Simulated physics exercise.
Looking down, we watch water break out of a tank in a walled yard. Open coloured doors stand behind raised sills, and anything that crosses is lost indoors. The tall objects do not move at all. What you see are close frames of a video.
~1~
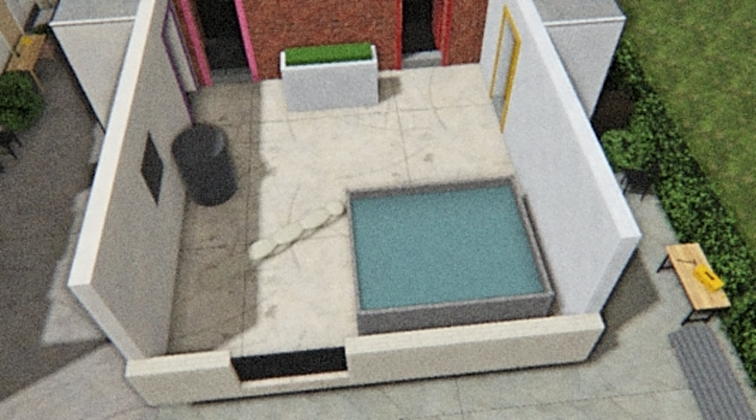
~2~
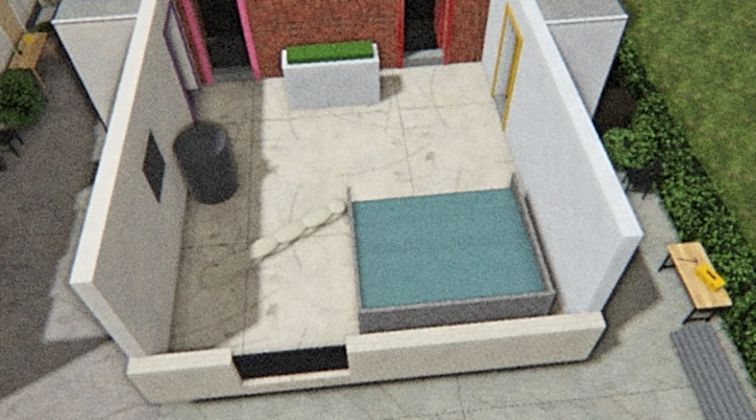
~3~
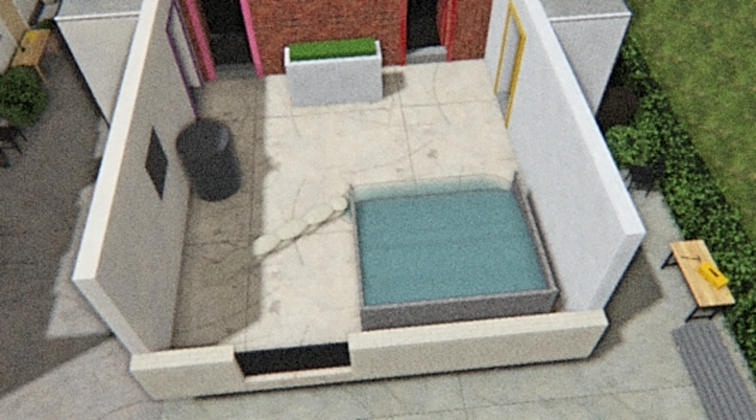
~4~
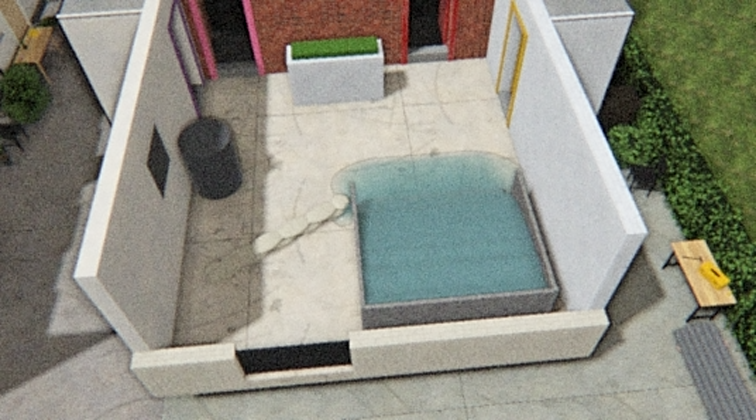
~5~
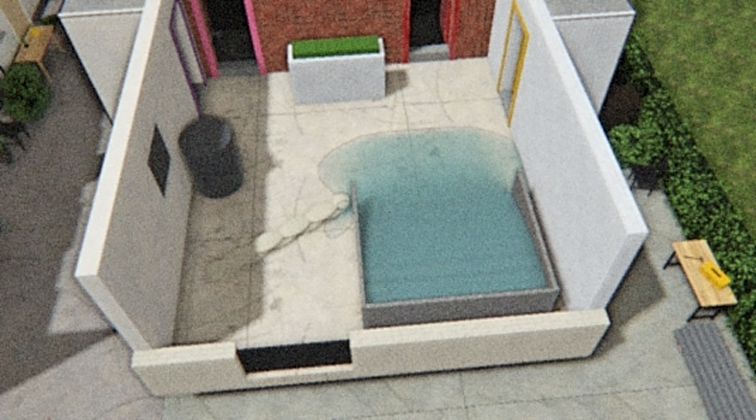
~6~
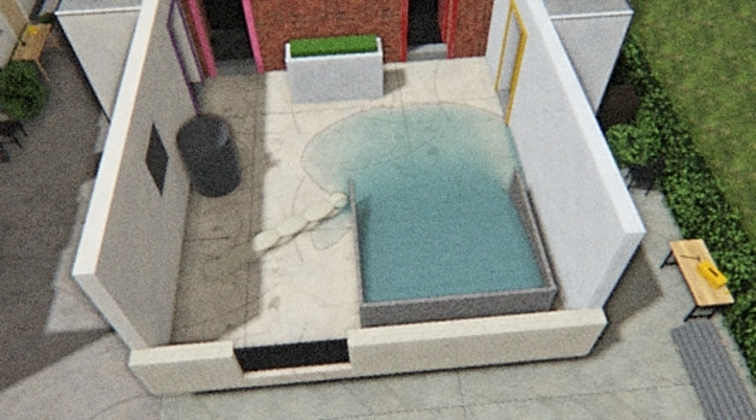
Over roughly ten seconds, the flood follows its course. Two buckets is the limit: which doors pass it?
In the end red door: More than two buckets, yellow door: More than two buckets, purple door: More than two buckets, pink door: More than two buckets.
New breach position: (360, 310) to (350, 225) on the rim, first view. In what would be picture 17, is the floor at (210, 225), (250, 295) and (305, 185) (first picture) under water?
So: Wetted, then wetted, then spared.
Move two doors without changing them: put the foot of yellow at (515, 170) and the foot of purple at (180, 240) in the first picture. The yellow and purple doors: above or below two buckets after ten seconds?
Looking at both, the yellow one gets flooded and the purple one gets flooded.
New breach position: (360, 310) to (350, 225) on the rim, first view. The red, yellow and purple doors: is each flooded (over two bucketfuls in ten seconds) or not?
Door by door: Red stops short, yellow goes past the mark, purple stops short.
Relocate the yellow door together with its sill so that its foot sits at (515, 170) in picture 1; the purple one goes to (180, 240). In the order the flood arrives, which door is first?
The one in yellow.
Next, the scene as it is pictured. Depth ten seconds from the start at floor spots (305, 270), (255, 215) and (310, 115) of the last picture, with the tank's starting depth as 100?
Going in order, that's 6, 18 and 12 %.
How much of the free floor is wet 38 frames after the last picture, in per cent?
My estimate is roughly 80 percent.
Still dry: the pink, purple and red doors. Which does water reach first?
That would be the red-painted one, ahead of the rest.
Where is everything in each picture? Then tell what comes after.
The open tank at (442, 242) is whole and still, in the first frame.
The front is at (347, 222), out from the gap on the open tank's far side, in the second frame.
Water pours out on the open tank's far side and has run to a hidden place, in the third frame.
The front is at (522, 172), out from the gap on the open tank's far side, in the fourth frame.
Water pours out on the open tank's far side and has run to (328, 158), in the fifth frame.
The front is at (319, 137), out from the gap on the open tank's far side, in the sixth frame.
A moment on, water covers 50 % of the floor; the red door over two buckets in, the yellow door wet at the sill, nothing in, the purple door not reached, the pink door not reached.
Next, water covers 60 % of the floor; the red door far over two buckets in, the yellow door under two buckets in, the purple door wet at the sill, nothing in, the pink door wet at the sill, nothing in.
Then, water covers 65 % of the floor; the red door far over two buckets in, the yellow door far over two buckets in, the purple door far over two buckets in, the pink door under two buckets in.
Later, water covers 80 % of the floor; the red door far over two buckets in, the yellow door far over two buckets in, the purple door far over two buckets in, the pink door over two buckets in.
In the end, water covers 95 % of the floor; the red door far over two buckets in, the yellow door far over two buckets in, the purple door far over two buckets in, the pink door over two buckets in.
